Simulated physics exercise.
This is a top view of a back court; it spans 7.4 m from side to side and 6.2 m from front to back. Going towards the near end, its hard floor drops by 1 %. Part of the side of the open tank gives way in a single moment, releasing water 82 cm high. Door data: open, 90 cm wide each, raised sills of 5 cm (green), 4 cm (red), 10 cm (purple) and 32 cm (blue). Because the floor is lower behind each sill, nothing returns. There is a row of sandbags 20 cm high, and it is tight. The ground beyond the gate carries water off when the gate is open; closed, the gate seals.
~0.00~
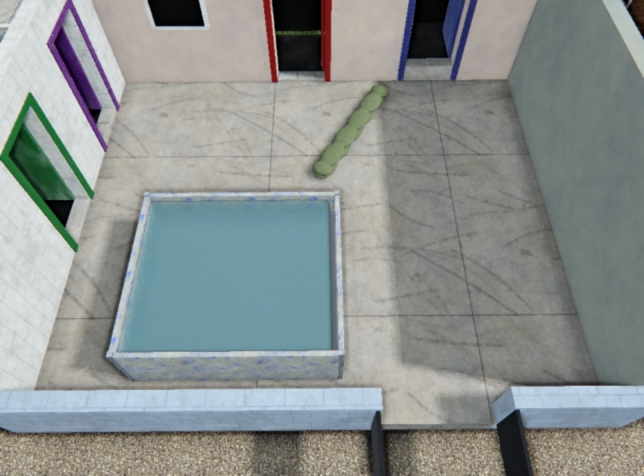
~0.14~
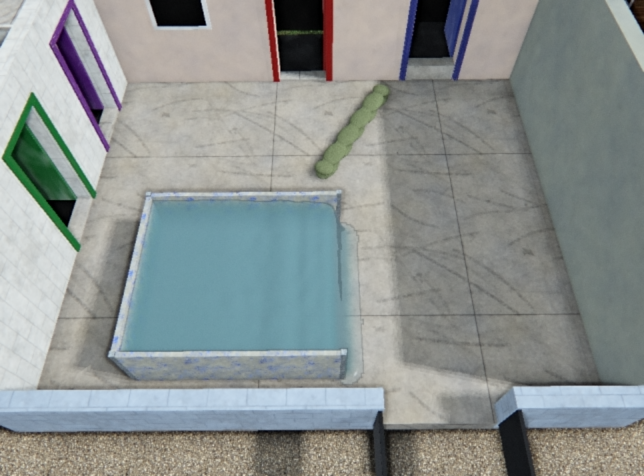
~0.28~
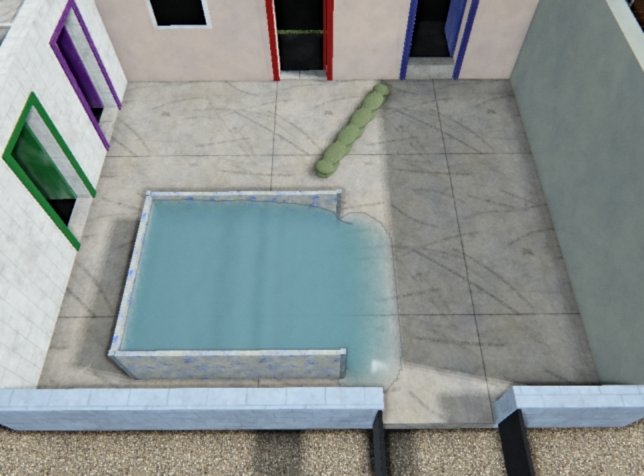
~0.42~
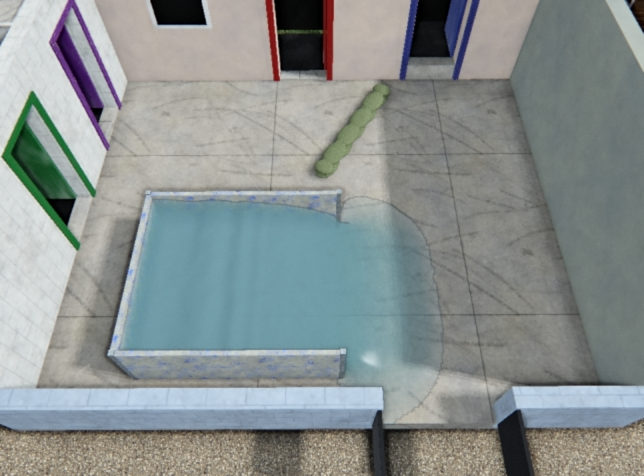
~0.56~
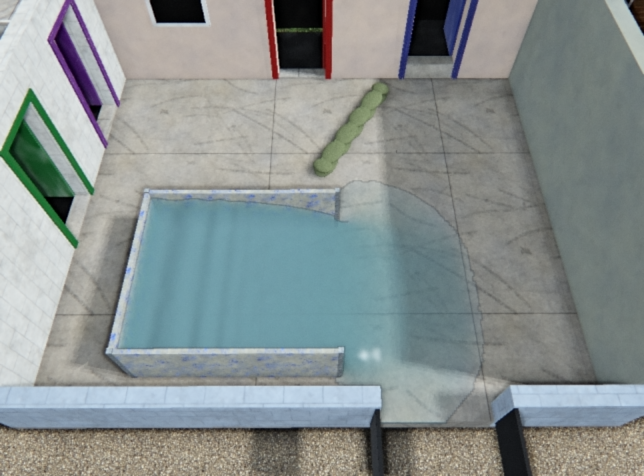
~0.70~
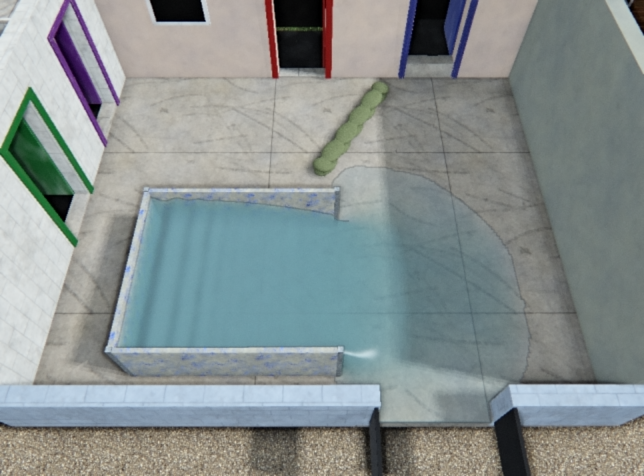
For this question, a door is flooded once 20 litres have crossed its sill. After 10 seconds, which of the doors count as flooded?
Green door: Flooded; red door: Not flooded; purple door: Not flooded; blue door: Not flooded.
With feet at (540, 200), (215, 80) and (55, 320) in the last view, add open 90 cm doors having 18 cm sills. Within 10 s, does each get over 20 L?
More, less, less.
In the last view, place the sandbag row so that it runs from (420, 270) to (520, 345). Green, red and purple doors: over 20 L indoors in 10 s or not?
Then the green door is over the mark, the red door over the mark, the purple door over the mark.
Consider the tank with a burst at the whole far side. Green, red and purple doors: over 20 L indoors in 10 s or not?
Green: Exceeding the limit; red: Exceeding the limit; purple: Exceeding the limit.
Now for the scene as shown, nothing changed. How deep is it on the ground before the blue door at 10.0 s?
The depth there is around 9.0 cm.
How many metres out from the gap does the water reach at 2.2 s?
It comes to some 5.6 metres.
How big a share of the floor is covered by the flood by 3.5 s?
Close to 45 in a hundred.
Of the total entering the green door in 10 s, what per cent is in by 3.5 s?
I'd say close to 0 percent.
After 1.4 s water covers 35 % of the floor and is deepest (54 cm) near (602, 401); green door not reached, red door not reached, purple door not reached, blue door not reached.
After 2.2 s water covers 40 % of the floor and is deepest (56 cm) near (588, 401); green door not reached, red door not reached, purple door not reached, blue door not reached.
After 3.5 s water covers 45 % of the floor and is deepest (40 cm) near (510, 84); green door not reached, red door not reached, purple door not reached, blue door 23 cm at the sill, 0 L in.
After 6.0 s water covers 80 % of the floor and is deepest (25 cm) near (363, 133); green door not reached, red door 4 cm at the sill, 2 L in, purple door 13 cm at the sill, 0 L in, blue door 24 cm at the sill, 0 L in.
After 10.0 s water covers 90 % of the floor and is deepest (22 cm) near (588, 401); green door 11 cm at the sill, 47 L in, red door 2 cm at the sill, 3 L in, purple door 7 cm at the sill, 5 L in, blue door 9 cm at the sill, 0 L in.
